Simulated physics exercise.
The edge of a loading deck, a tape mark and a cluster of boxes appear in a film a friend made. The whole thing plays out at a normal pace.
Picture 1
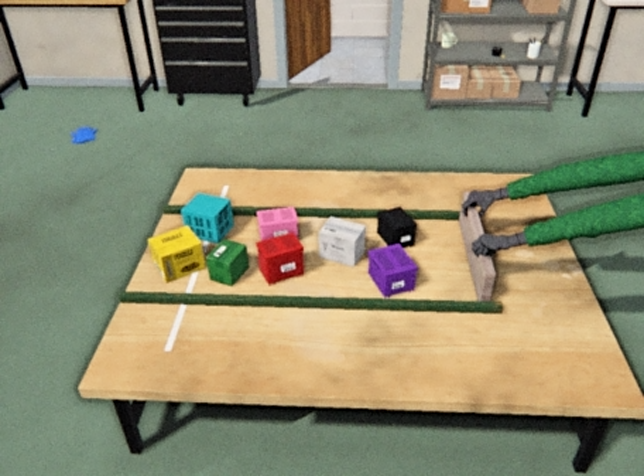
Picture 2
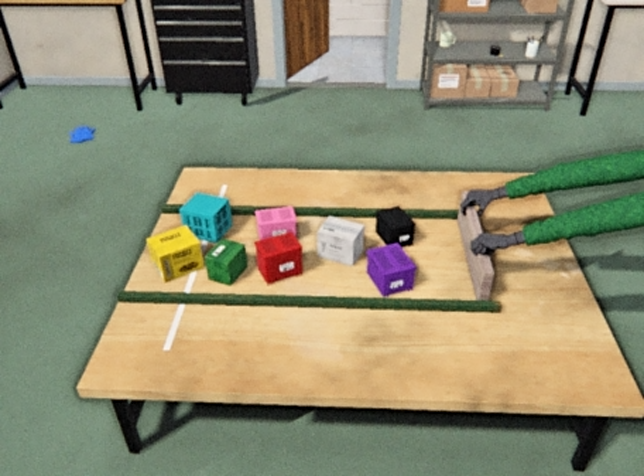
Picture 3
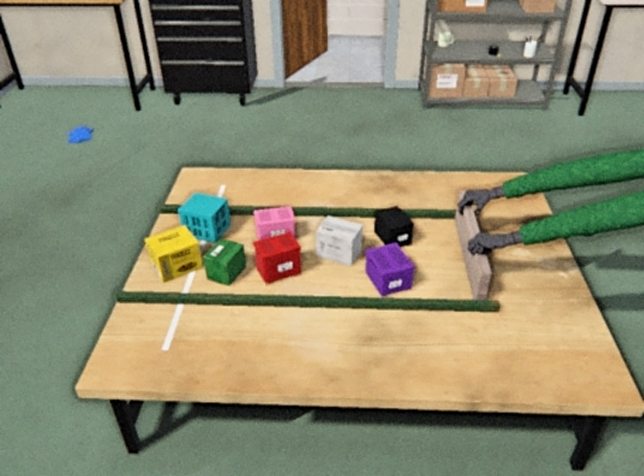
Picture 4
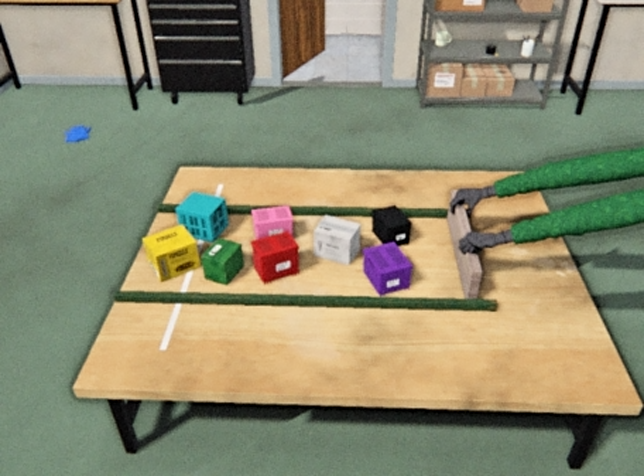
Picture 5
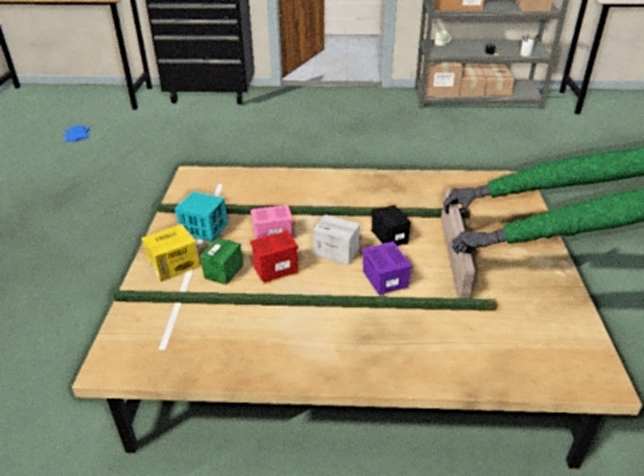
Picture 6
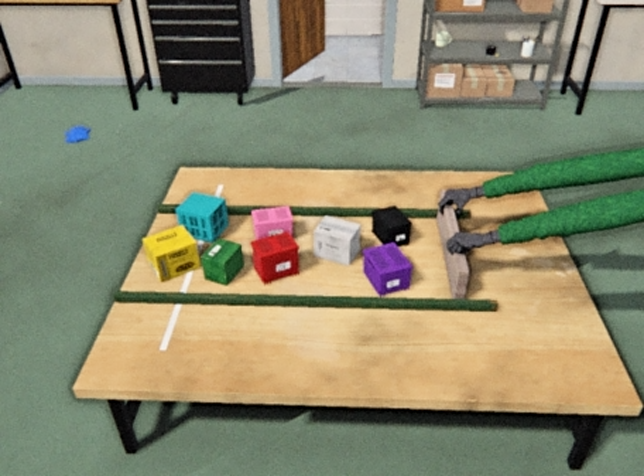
At the start, eight coloured boxes sit scattered between two green rails on a wooden table, while two green-sleeved arms hold a plank upright at the right. The gloved hands then slide the plank slightly left towards the boxes, which stay in their arrangement without being touched.
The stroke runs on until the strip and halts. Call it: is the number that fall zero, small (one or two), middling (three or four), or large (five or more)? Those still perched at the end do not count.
It is middling.
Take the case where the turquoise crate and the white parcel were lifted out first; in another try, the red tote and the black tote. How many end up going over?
In order, the numbers are 2 and 1.
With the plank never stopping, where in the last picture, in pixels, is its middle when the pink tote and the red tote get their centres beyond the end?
Pink tote: (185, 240); red tote: (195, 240).
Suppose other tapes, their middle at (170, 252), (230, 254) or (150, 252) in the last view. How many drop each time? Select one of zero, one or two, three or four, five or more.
Result per tape, in order - five or over / one to two / five or more.
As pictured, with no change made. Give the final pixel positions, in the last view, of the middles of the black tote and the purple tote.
I'd put one at around (191, 220) and the other at around (170, 266).
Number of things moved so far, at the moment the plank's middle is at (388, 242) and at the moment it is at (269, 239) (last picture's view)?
2, then 8.
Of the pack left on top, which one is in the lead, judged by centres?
Foremost: The red tote.
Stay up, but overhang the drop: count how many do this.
You'd get 2.
A little later, none off yet; yellow box at rest near (172, 254); turquoise crate at rest near (203, 217); green parcel at rest near (223, 262).
Next, none off yet; yellow box shifted about its own width near (146, 255); turquoise crate shifted a little near (198, 217); green parcel shifted about its own width near (184, 264).
When it is over, the number that fall off is three or four; down, green parcel, turquoise crate and yellow box.
